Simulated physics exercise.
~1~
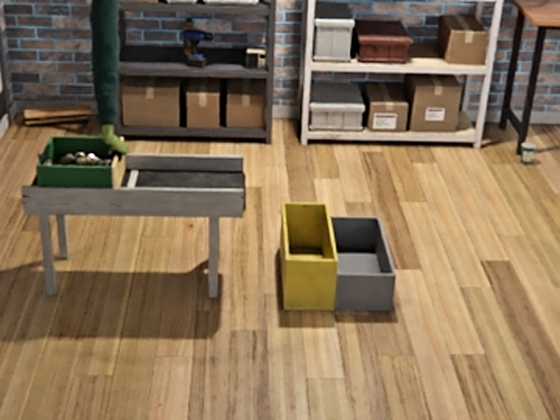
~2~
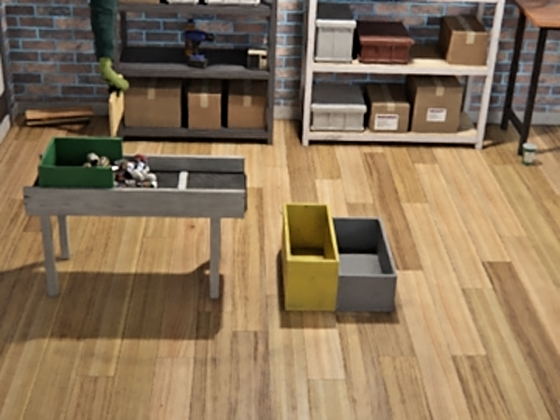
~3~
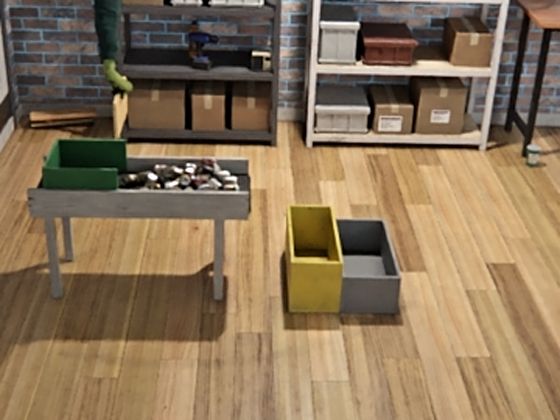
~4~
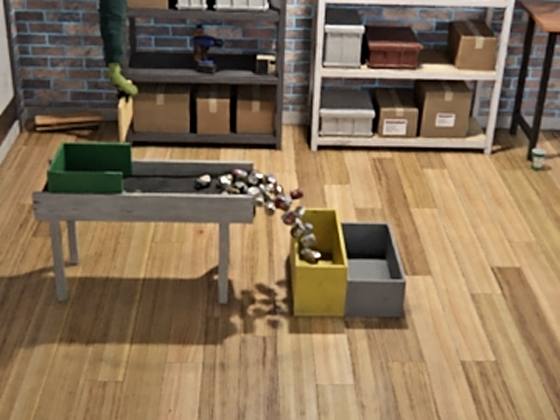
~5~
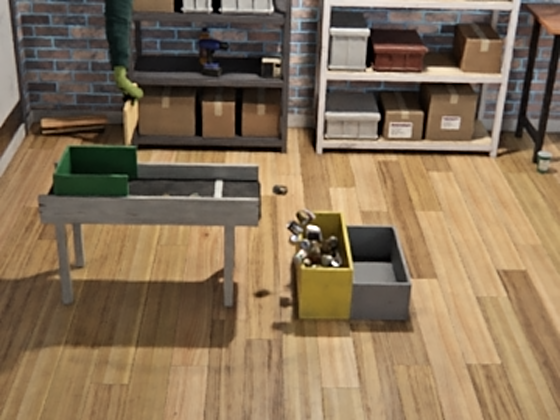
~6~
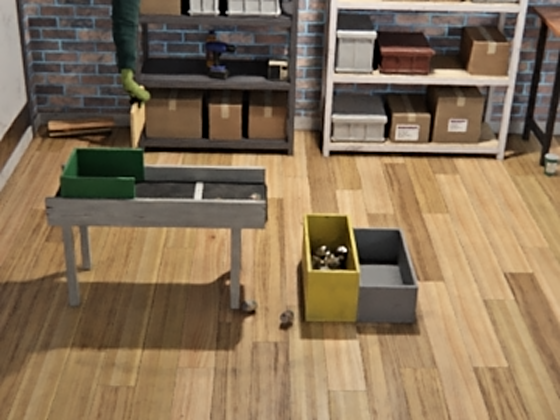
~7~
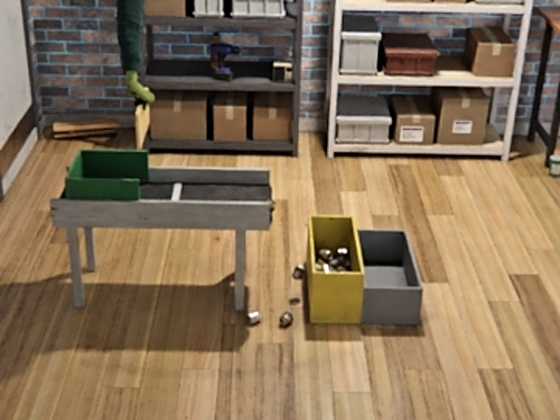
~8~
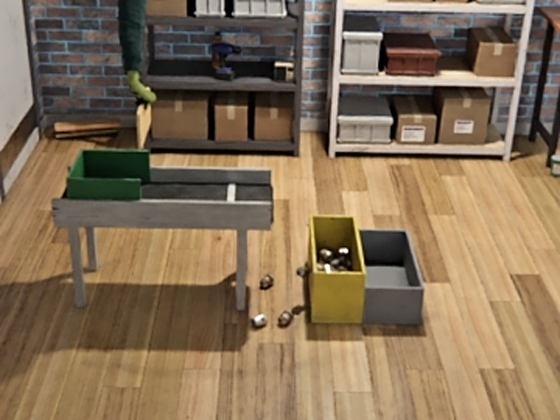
Small cans riding a grey belt from a green pen and spilling into a yellow tub, a few ending on the floor.
